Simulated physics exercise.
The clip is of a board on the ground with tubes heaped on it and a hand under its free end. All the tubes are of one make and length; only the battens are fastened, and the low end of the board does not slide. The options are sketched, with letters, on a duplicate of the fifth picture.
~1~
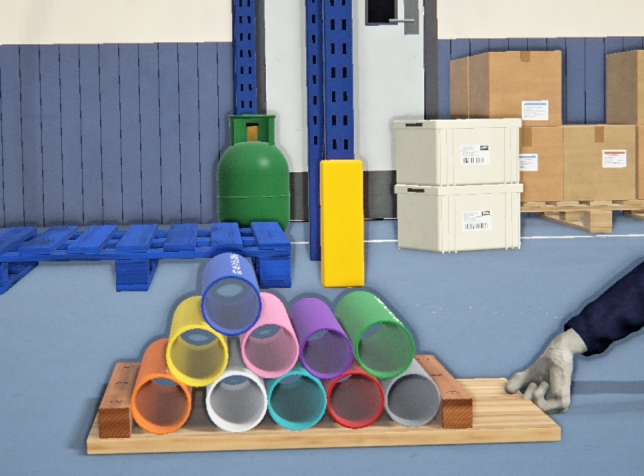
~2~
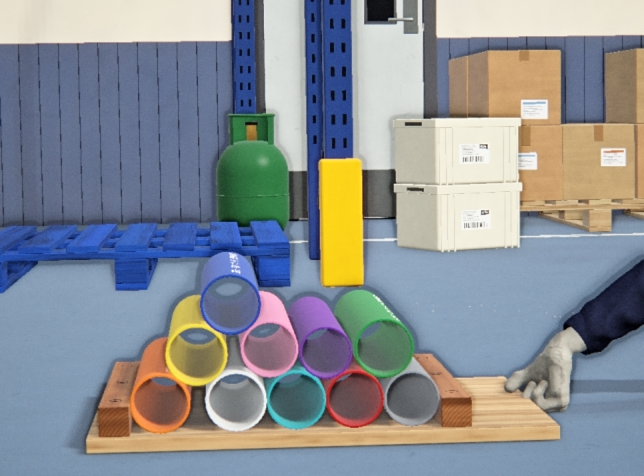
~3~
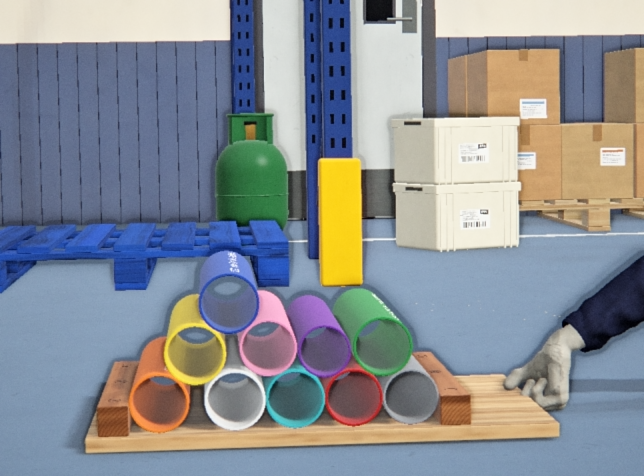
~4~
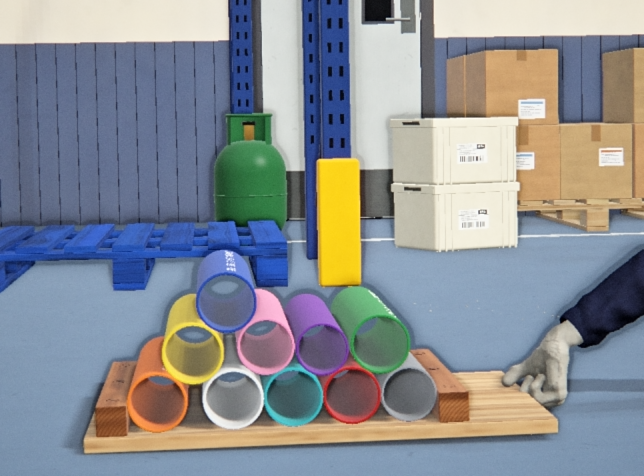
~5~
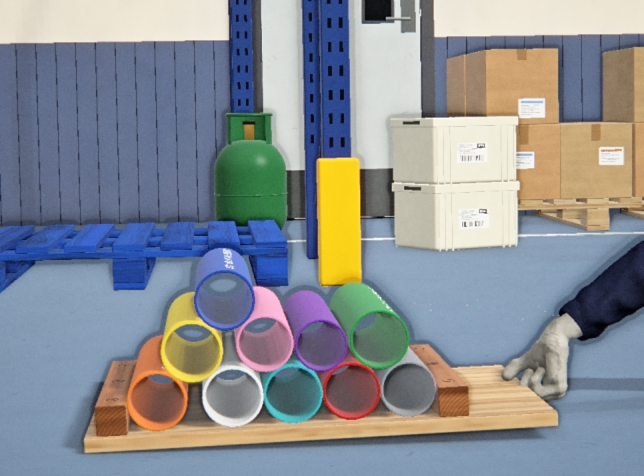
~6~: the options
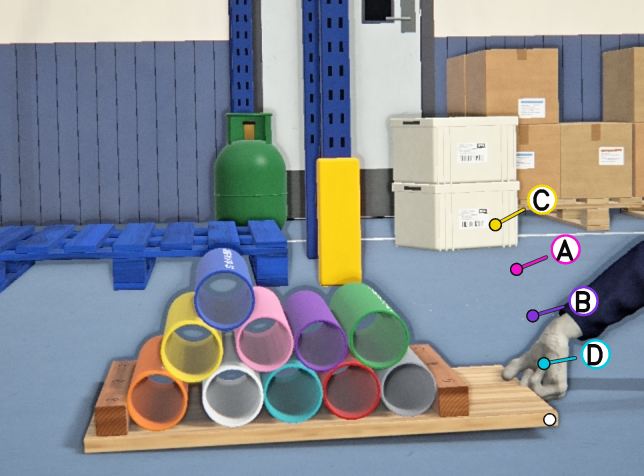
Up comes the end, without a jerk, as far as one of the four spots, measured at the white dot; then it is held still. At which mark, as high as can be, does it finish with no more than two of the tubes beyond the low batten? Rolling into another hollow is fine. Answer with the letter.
Stop at C.
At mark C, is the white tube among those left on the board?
Yes.
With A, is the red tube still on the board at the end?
The red tube: Yes.
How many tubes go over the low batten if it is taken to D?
With D, none.
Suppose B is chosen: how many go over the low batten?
The count is none.
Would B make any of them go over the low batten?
No.
On the copy, A at (516, 269); B at (533, 316); C at (495, 225); D at (544, 364); the white dot at (550, 419).
On C. First, board at 17°.
Then, board at 27°.
Finally, board at 27°, two over the low batten (yellow, blue).
By contrast, A none over the low batten; B none over the low batten; D none over the low batten.
